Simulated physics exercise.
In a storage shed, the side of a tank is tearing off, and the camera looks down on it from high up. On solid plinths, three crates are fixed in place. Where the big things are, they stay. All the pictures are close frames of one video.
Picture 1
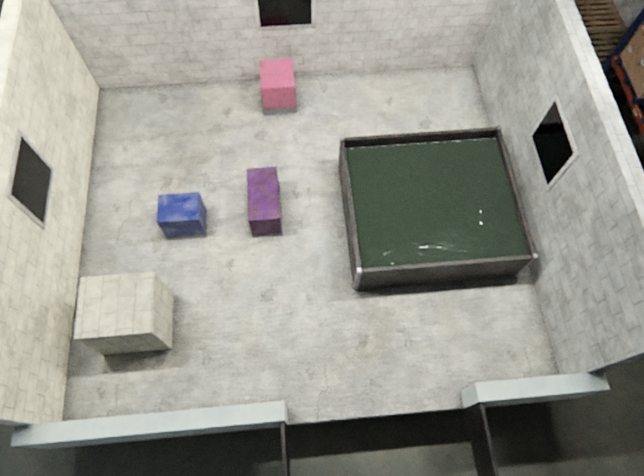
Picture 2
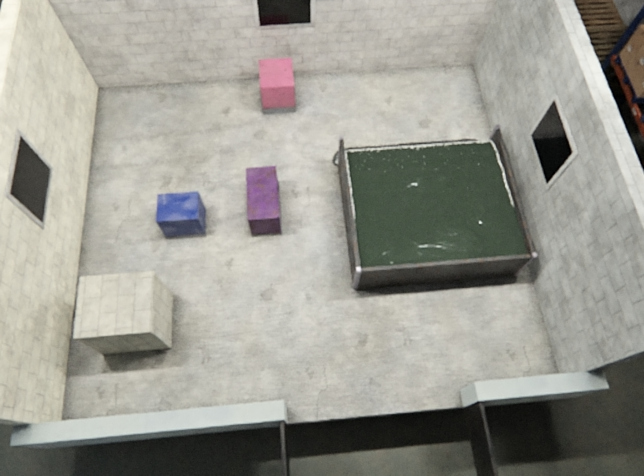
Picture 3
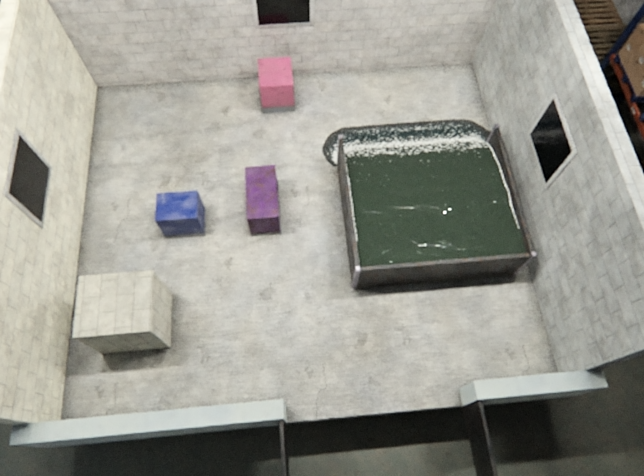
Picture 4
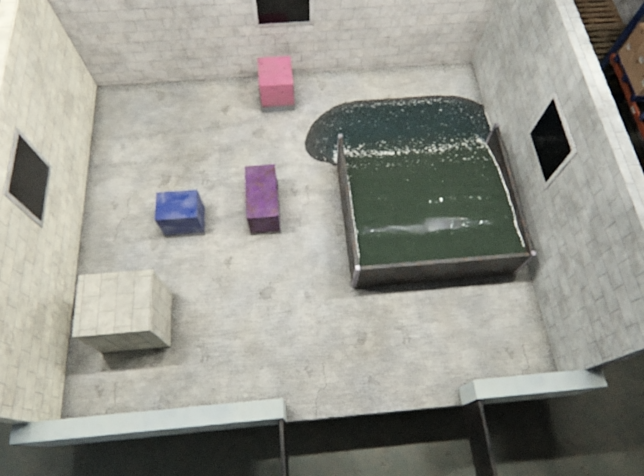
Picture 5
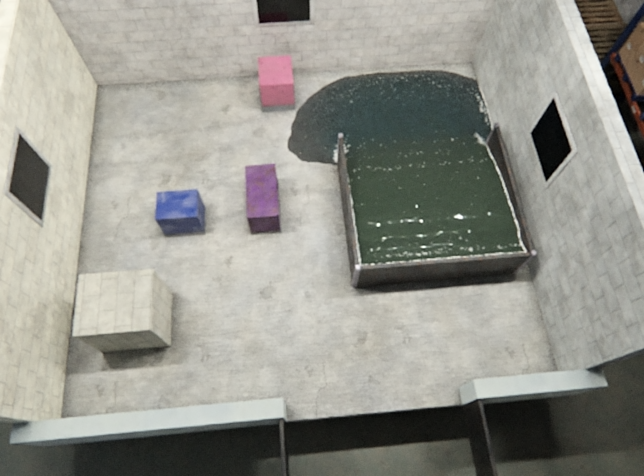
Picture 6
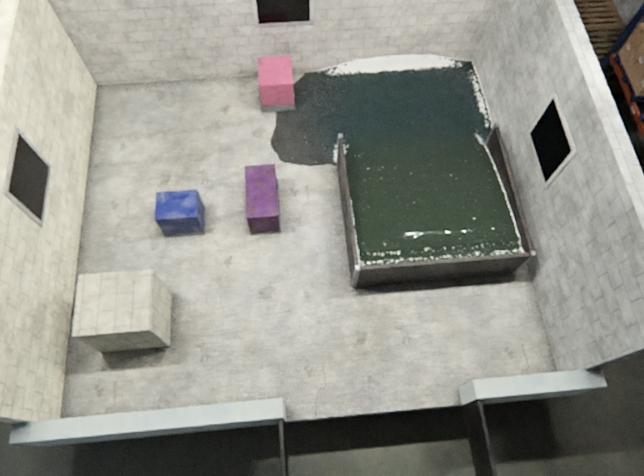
The video shows an open tank of dark green liquid in a pale-walled room with several blocks; its far side opens, and the liquid pours out, spreading across the floor toward the back wall and reaching beside the pink block.
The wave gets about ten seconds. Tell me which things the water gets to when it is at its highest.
The pink crate is lapped by the water, the purple crate is lapped by the water, the blue crate is lapped by the water.
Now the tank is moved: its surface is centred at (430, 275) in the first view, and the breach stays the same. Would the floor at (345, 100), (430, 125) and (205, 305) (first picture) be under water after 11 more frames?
Taking the three spots in order: Swamped, swamped, bare.
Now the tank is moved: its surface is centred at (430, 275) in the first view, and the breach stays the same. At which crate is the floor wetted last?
The blue one.
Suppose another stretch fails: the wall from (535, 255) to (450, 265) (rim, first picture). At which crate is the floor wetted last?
Answer: The crate marked pink.
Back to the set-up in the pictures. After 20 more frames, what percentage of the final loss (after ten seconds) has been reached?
Roughly 0 percent of it.
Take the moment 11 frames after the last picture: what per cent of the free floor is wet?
Some 30 in a hundred.
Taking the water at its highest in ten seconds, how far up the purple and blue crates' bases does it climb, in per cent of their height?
Close to 340 per cent, and close to 170 per cent, in that order.
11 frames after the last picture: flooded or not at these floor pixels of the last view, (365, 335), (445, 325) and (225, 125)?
Status by point, in sequence: Unwetted; unwetted; waterlogged.
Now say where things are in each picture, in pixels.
In the first frame, the open tank at (432, 197) is whole and still.
In the second frame, the front is at a hidden place, out from the gap on the open tank's far side.
In the third frame, water pours out on the open tank's far side and has run to a hidden place.
In the fourth frame, the front is at (315, 131), out from the gap on the open tank's far side.
In the fifth frame, the front is at (301, 115), out from the gap on the open tank's far side.
In the sixth frame, water pours out on the open tank's far side and has run to (312, 74).
A moment on, water covers 20 % of the floor; the pink crate water round its plinth, the purple crate not reached, the blue crate not reached.
Next, water covers 30 % of the floor; the pink crate water round its plinth, the purple crate not reached, the blue crate not reached.
Then, water covers 55 % of the floor; the pink crate water round its plinth, the purple crate water round its plinth, the blue crate water round its plinth.
Later, water covers 90 % of the floor; the pink crate water round its plinth, the purple crate water round its plinth, the blue crate water round its plinth.
In the end, water covers 100 % of the floor; the pink crate was topped, the purple crate was topped, the blue crate was topped.
